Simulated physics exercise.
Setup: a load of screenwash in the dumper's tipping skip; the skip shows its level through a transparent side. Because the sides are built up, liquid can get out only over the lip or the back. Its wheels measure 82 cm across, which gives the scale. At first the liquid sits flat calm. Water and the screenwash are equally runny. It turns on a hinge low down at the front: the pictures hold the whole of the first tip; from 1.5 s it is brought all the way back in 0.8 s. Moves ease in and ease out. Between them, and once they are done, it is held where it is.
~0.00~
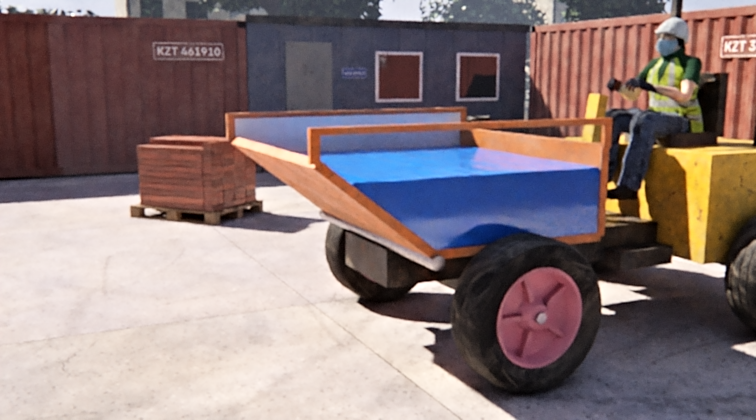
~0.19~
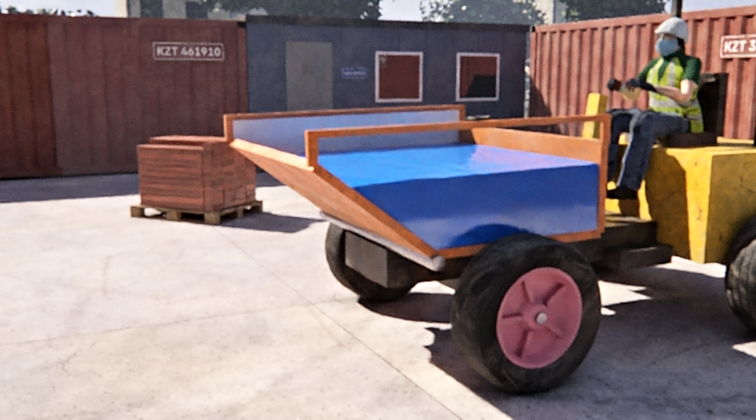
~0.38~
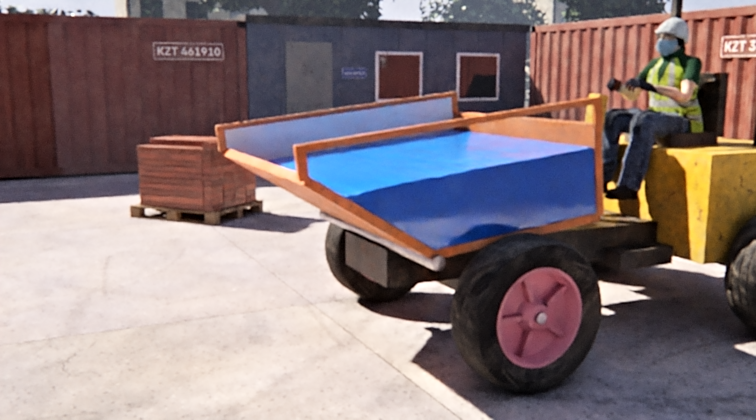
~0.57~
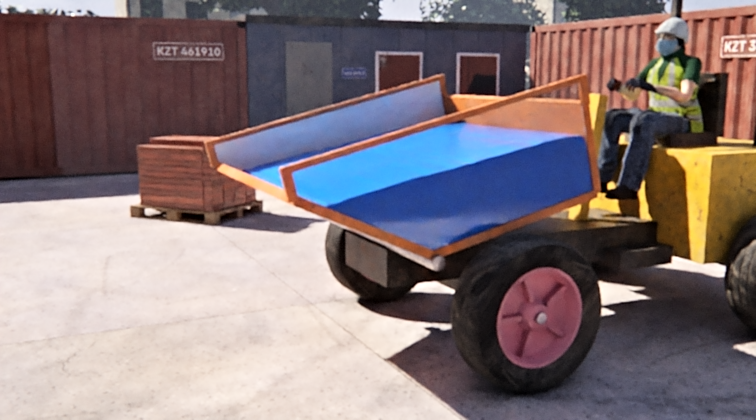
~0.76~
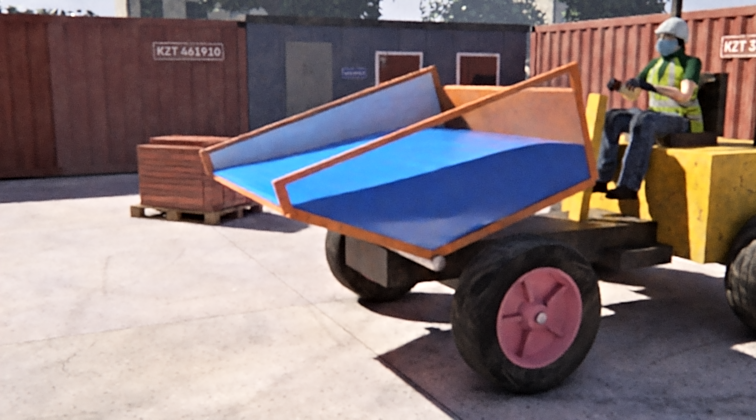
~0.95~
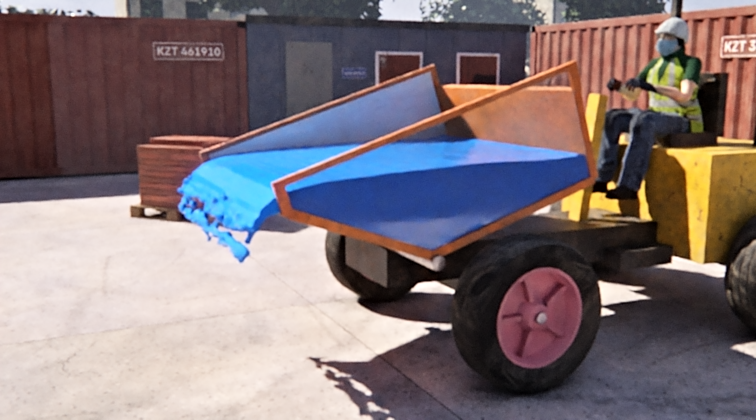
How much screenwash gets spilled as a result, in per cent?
About 44 per cent.
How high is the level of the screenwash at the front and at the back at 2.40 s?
Level: ~ 26 cm in front; 14 cm behind.
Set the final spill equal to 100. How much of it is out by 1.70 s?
Roughly 80 per cent by then.
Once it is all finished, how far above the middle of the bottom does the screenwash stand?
The depth there ends up near 28 cm.
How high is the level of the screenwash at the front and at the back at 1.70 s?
The front stands at 34 cm and the back at 2 cm.
By 1.70 s the skip is at 16° forwards, the surface stands 1 cm at the back and 34 cm at the front; 35 per cent is out, over the front.
By 2.40 s the surface stands 14 cm at the back and 26 cm at the front; 42 per cent is out, over the front.
By 3.10 s the surface stands 38 cm at the back and 6 cm at the front; 42 per cent is out, over the front.
By 5.18 s 44 per cent is out, over the front, 315 of 714 litres.
